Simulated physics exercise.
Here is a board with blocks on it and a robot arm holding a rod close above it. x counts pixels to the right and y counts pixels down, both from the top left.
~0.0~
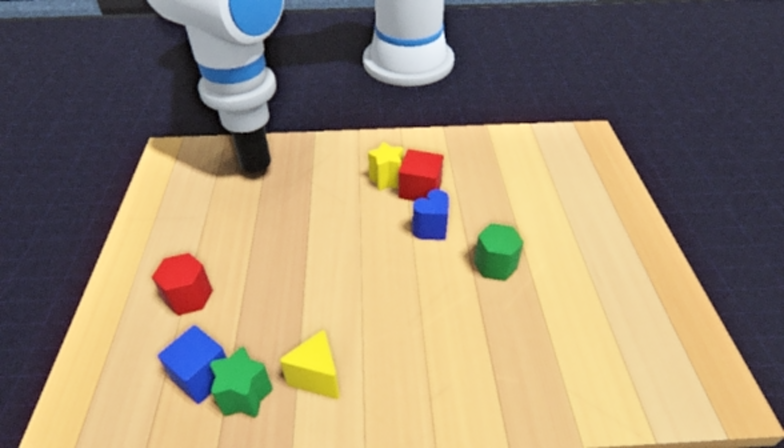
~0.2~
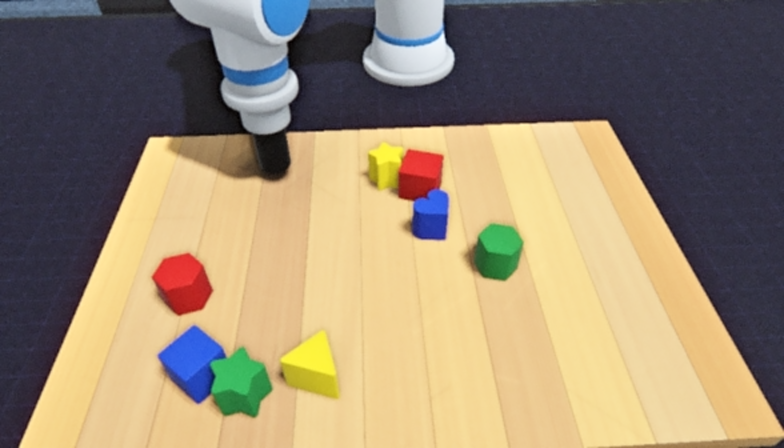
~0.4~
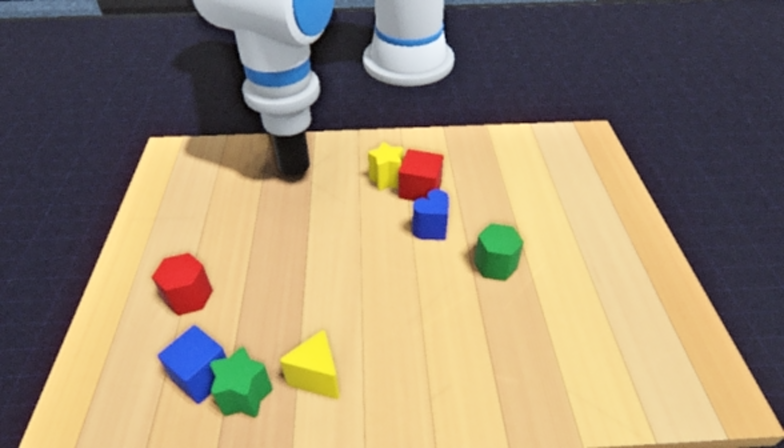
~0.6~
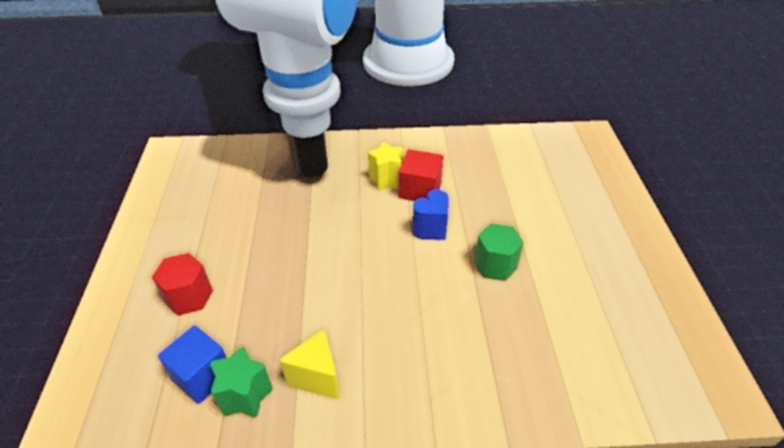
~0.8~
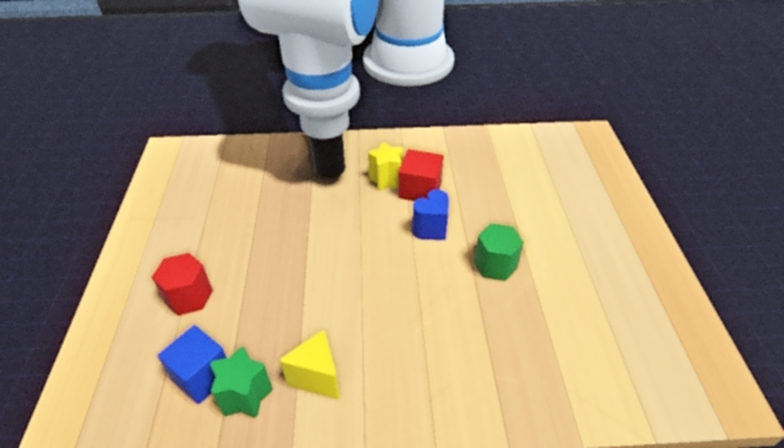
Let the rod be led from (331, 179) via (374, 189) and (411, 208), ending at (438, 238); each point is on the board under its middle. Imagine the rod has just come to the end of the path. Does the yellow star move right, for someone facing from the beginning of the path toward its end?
Answer: No.
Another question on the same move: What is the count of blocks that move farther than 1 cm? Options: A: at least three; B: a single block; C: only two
A - at least three.
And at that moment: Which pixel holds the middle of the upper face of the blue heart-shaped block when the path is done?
Most likely (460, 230).
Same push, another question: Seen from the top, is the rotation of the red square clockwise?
Yes.
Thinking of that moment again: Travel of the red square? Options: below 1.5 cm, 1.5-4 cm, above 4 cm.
It will move between 1.5 and 4 cm.
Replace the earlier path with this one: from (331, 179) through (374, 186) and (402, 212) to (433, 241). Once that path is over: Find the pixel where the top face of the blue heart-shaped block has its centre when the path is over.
The top centre is at (464, 225).
The first path, step by step. One third of the way, rod (374, 178); yellow star (399, 152); red square (433, 163).
Two thirds of the way, rod (412, 198); yellow star (407, 152), turned 35° anticlockwise; red square (440, 163), turned 25° clockwise.
At the end, rod (439, 227); yellow star (407, 152), turned 35° anticlockwise; red square (440, 163), turned 25° clockwise; blue heart-shaped block (460, 230); green hexagon still.
